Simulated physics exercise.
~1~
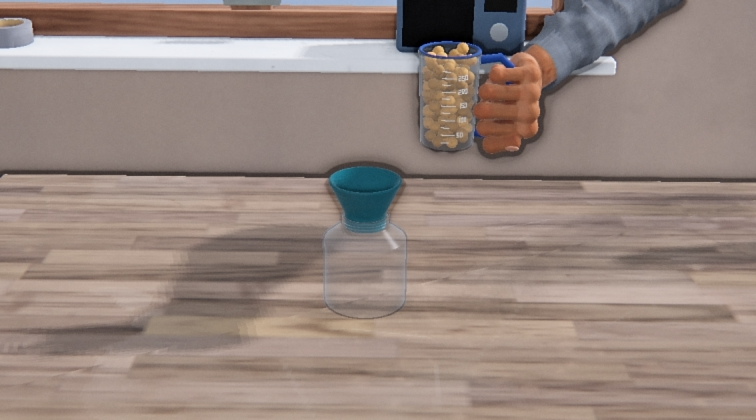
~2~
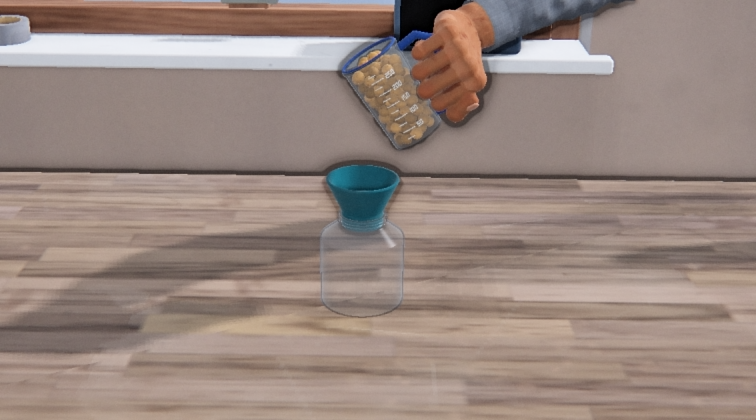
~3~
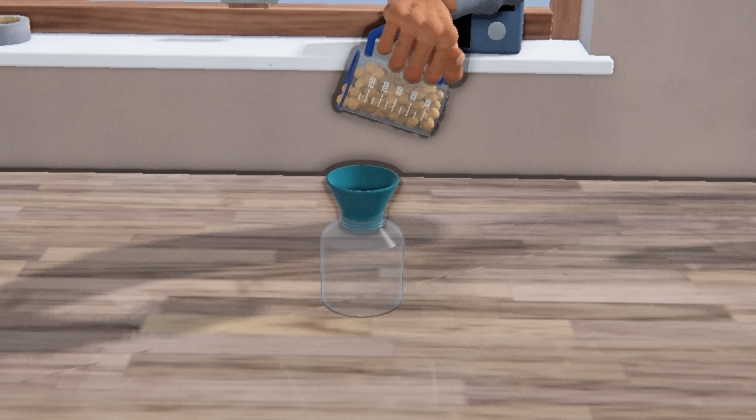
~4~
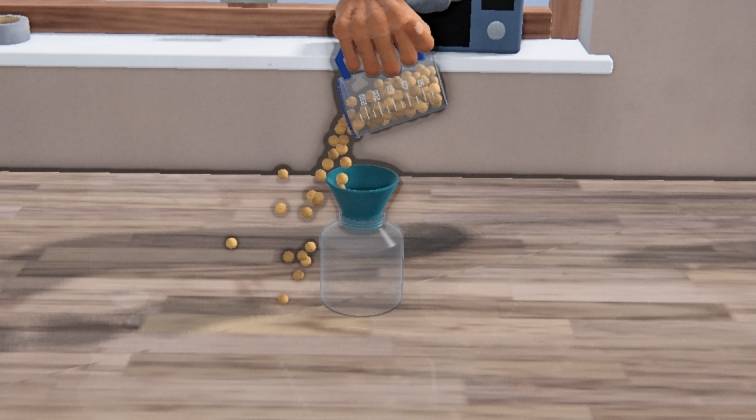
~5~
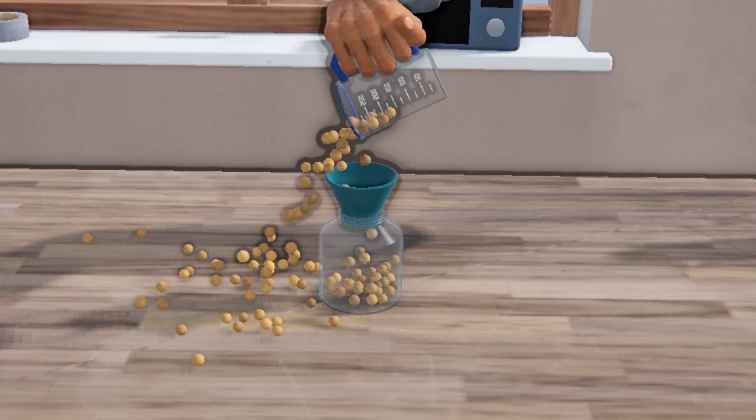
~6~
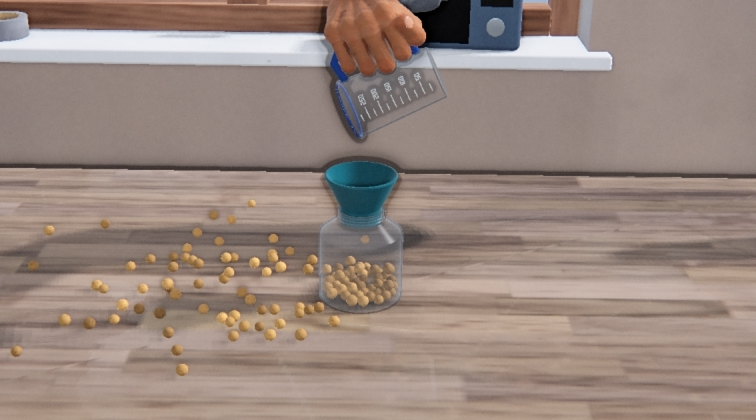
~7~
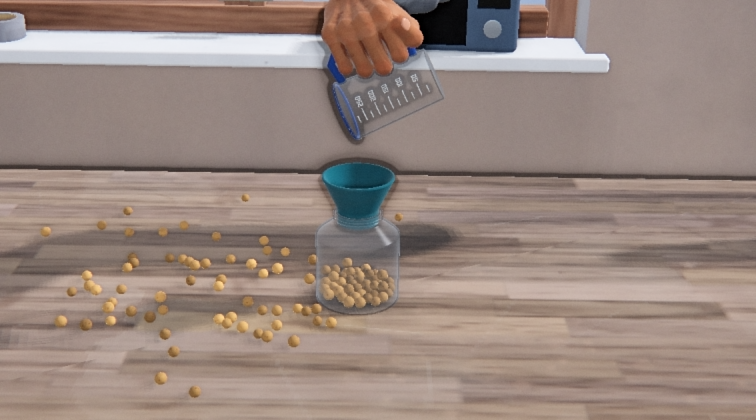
At first, a hand holds a clear measuring cup full of small tan wooden beads upright, above and to the right of a clear jar with a teal funnel in its neck. The hand moves left and tips the cup over the funnel until it lies on its side. Beads begin to tumble from the rim, many missing the funnel on its left and dropping onto the wooden surface. As the cup tilts further, some collect in the jar while others bounce and scatter. Finally, the cup is empty, the jar is partly filled, and most beads lie spread across the surface, mainly to the left.
